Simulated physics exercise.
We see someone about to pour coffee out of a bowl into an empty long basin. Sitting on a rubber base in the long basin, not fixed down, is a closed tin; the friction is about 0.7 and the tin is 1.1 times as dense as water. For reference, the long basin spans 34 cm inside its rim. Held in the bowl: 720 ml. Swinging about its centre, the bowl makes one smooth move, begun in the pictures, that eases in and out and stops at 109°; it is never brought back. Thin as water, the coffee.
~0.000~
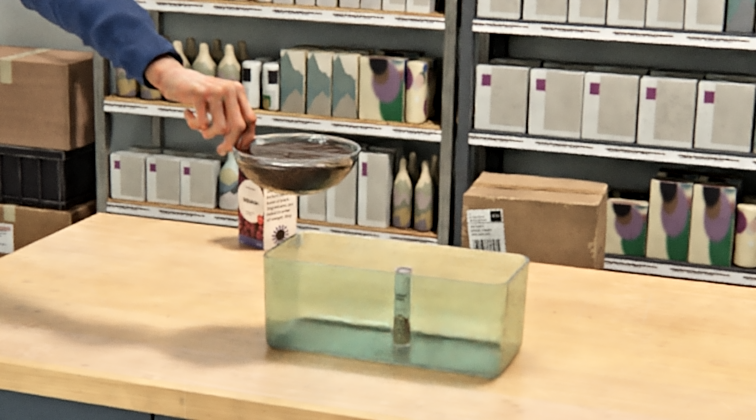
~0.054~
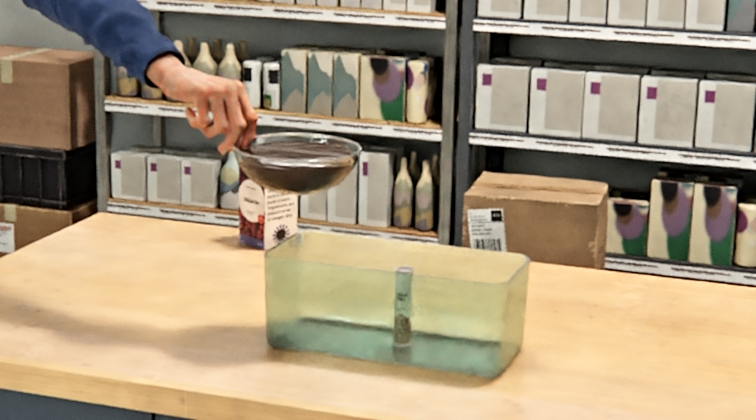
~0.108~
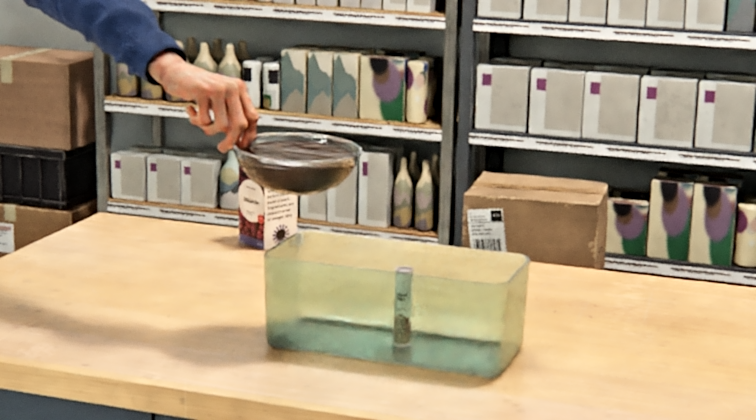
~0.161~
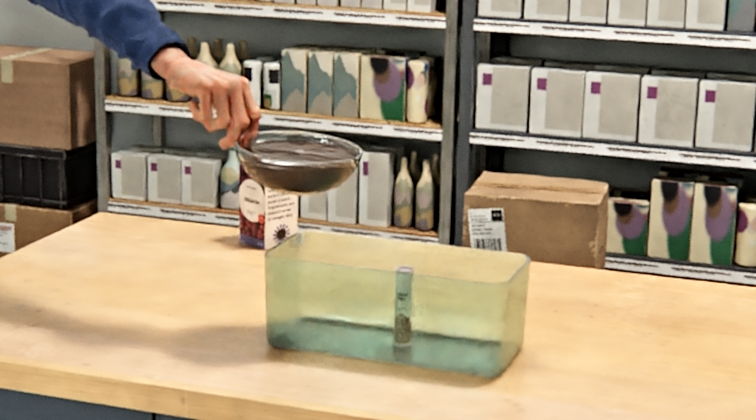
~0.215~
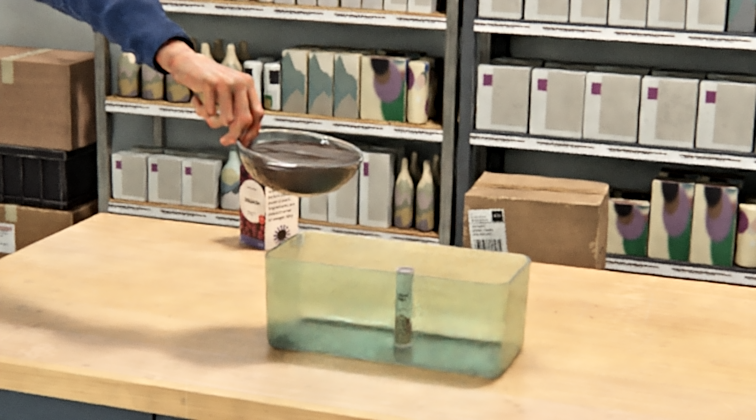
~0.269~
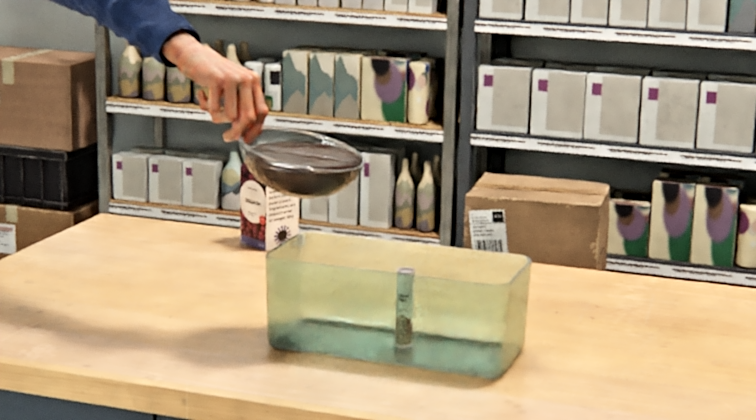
A hand slowly tilts a bowl of dark liquid rightward above a greenish basin.
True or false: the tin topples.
True.
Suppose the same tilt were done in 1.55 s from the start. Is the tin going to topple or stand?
So the tin will tip over.
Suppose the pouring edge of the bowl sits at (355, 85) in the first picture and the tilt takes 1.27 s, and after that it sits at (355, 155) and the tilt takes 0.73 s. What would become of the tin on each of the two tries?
Run one: It does not tip. Run two: It tumbles.
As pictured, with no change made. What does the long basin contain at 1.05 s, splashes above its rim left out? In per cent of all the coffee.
Some 100 per cent.
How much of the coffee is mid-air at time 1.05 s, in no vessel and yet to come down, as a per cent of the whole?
Near 0 per cent, I'd say.
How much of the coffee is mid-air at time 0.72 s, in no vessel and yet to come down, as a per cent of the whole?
Estimate: About 28 % of all of it.
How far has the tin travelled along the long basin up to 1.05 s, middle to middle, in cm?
Around 7 cm.
By 0.72 s the tilt is 66° and 22 per cent is still to pour; the tin stands where it began.
By 1.05 s the tilt is 101° and 0 per cent is still to pour; the tin lies on its side.
By 1.39 s the tilt is 109° and 0 per cent is still to pour; the tin lies on its side.
By 1.77 s the tilt is 109° and 0 per cent is still to pour; the tin lies on its side.
At rest the tin lies on its side.
